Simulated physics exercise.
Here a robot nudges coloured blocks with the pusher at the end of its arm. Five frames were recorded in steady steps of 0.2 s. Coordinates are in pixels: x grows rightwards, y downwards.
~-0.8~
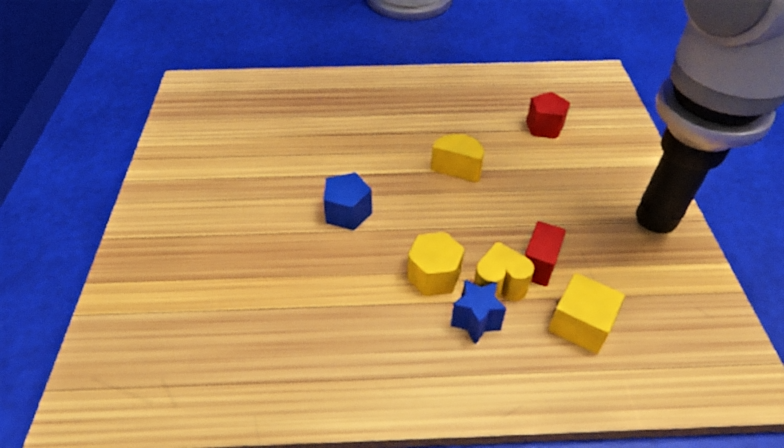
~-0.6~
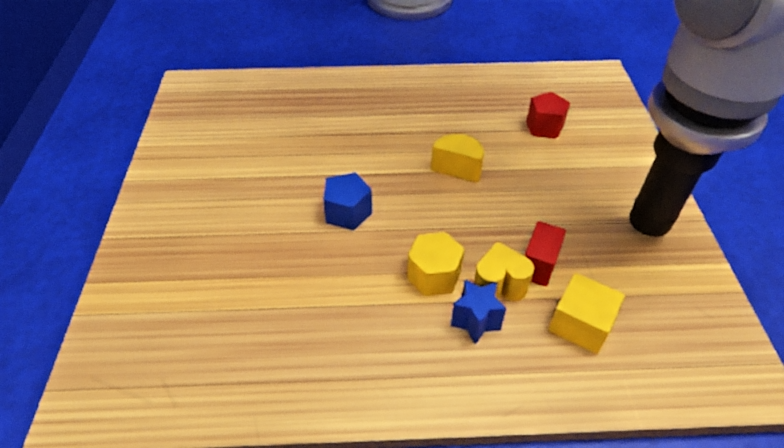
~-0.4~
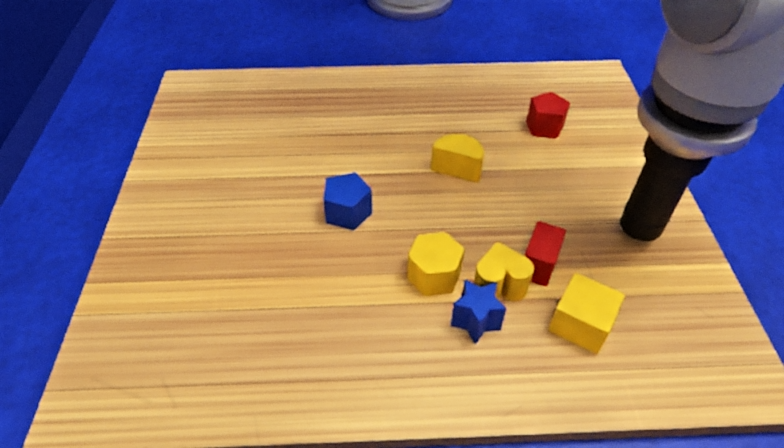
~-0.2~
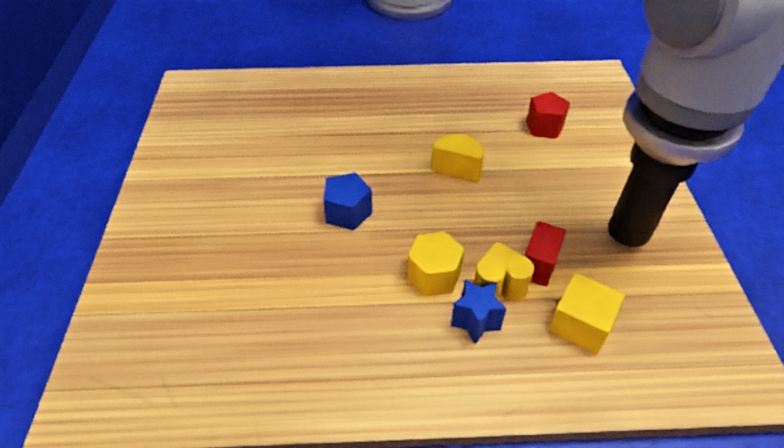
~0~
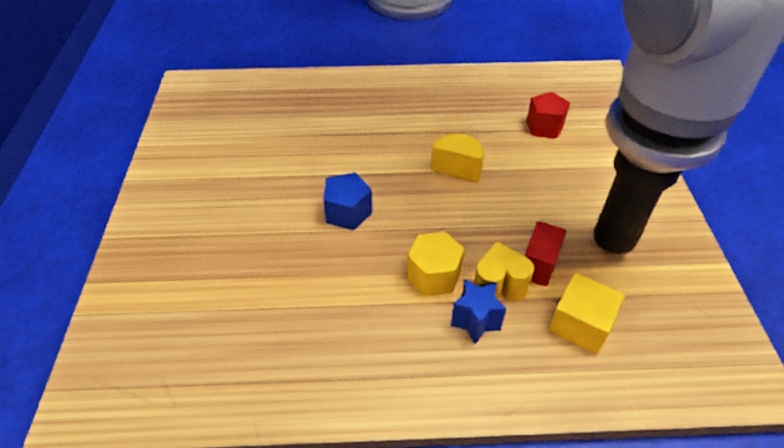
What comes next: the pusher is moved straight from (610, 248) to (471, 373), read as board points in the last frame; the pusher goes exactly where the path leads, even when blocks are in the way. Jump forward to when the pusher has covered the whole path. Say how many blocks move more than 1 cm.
I expect two blocks to be moved by more than 1 cm.
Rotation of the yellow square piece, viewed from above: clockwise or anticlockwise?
It twists against the clock when seen from above.
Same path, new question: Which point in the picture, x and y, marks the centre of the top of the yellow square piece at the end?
My best guess is (585, 332).
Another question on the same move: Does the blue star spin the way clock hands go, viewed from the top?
The answer is yes.
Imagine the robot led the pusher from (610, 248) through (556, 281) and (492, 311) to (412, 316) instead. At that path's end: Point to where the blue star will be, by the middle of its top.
Its top face will be centred at roughly (418, 331).
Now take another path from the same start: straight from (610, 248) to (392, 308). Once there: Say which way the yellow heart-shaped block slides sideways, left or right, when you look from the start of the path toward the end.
Left.
The first path, step by step. One third of the way, pusher at (574, 278); yellow square piece at (590, 307), turned 15° anticlockwise.
Two thirds of the way, pusher at (526, 321); yellow square piece at (585, 332), turned 70° anticlockwise.
At the end, pusher at (472, 365); blue star at (464, 307), turned 75° clockwise; red rectangle not moved; yellow square piece at (585, 332), turned 70° anticlockwise.
